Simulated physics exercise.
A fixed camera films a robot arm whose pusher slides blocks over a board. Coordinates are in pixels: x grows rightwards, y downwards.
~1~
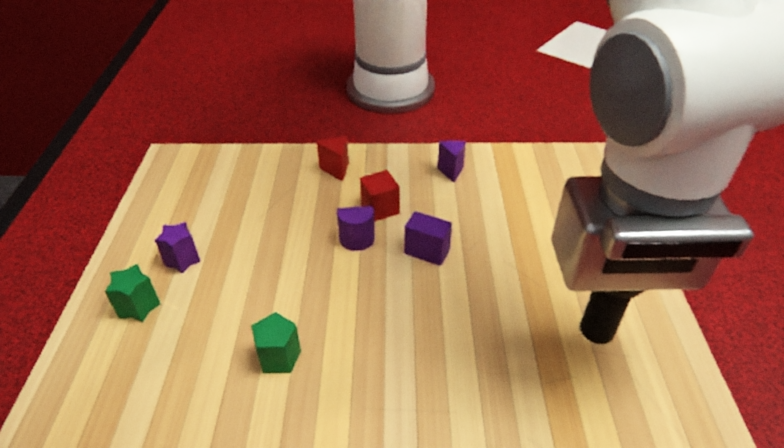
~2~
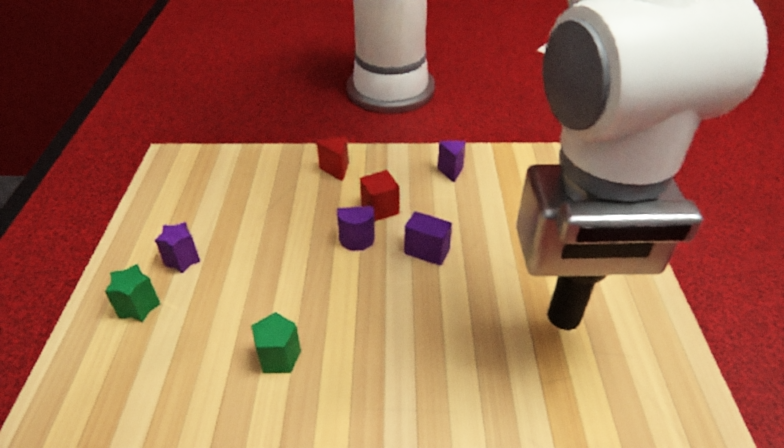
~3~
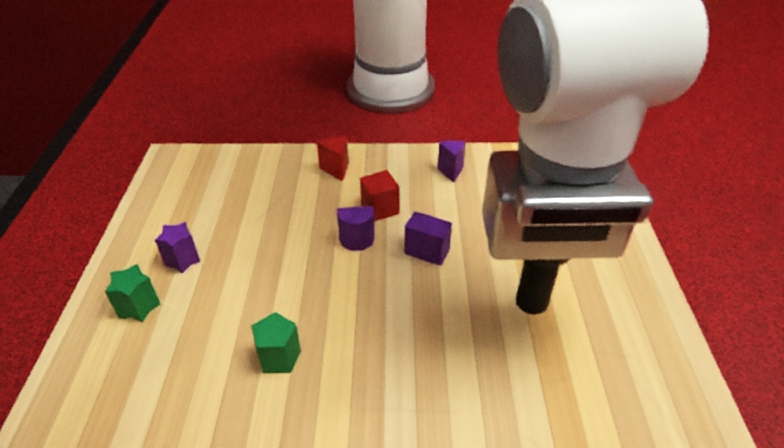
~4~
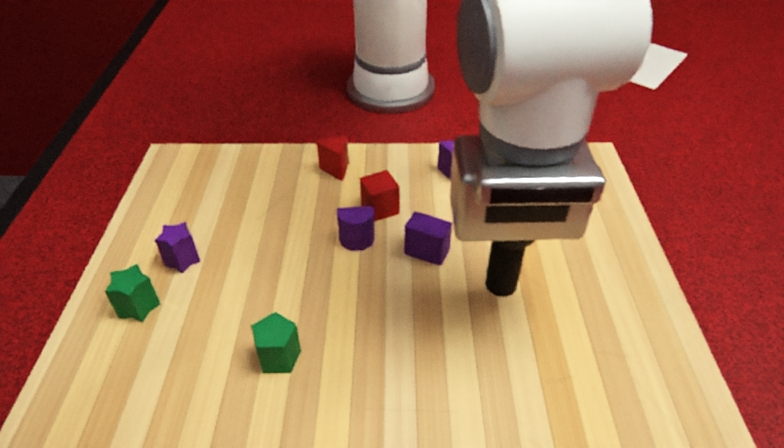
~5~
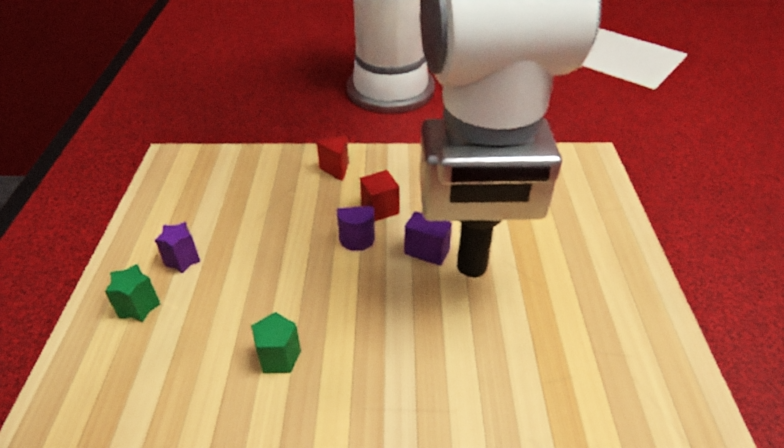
A white robot arm with a black tip moved steadily left and slightly away across a wooden board, coming up close beside a purple block, while the scattered red, purple and green blocks stayed still.
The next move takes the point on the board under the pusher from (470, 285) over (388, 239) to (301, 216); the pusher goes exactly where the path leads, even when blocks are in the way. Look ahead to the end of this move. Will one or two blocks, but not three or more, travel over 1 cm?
No - that is not the case.
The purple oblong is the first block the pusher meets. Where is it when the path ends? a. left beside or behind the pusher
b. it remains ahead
Option a.
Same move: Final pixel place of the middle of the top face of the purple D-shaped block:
Its top middle is near (308, 212).
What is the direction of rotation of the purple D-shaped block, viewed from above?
Counter-clockwise, from overhead.
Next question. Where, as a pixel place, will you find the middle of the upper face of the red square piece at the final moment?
My estimate: (371, 158).
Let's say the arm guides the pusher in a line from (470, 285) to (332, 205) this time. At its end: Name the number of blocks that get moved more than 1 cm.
It should be three or more, as far as I can tell.
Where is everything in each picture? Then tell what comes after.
Pusher tip at (597, 331); block tops, red triangular block at (334, 143); purple D-shaped block at (356, 214); red square piece at (380, 182); purple oblong at (429, 224), in the first frame.
Pusher at (564, 317); blocks unchanged, in the second frame.
Pusher at (532, 302); blocks unchanged, in the third frame.
Pusher at (501, 285); blocks unchanged, in the fourth frame.
Pusher at (472, 267); red triangular block at (334, 143); purple D-shaped block at (356, 214); red square piece at (380, 182); purple oblong at (429, 224), in the fifth frame.
What follows on the original path. One third of the way, pusher at (416, 233); purple oblong at (402, 201), turned 30° clockwise.
Two thirds of the way, pusher at (357, 211); purple D-shaped block at (329, 213), turned 50° anticlockwise; red square piece at (371, 159), turned 40° clockwise; purple oblong at (365, 180), turned 80° clockwise.
At the end, pusher at (298, 198); red triangular block in place; purple D-shaped block at (308, 212), turned 120° anticlockwise; red square piece at (371, 158), turned 40° clockwise; purple oblong at (363, 179), turned 85° clockwise.
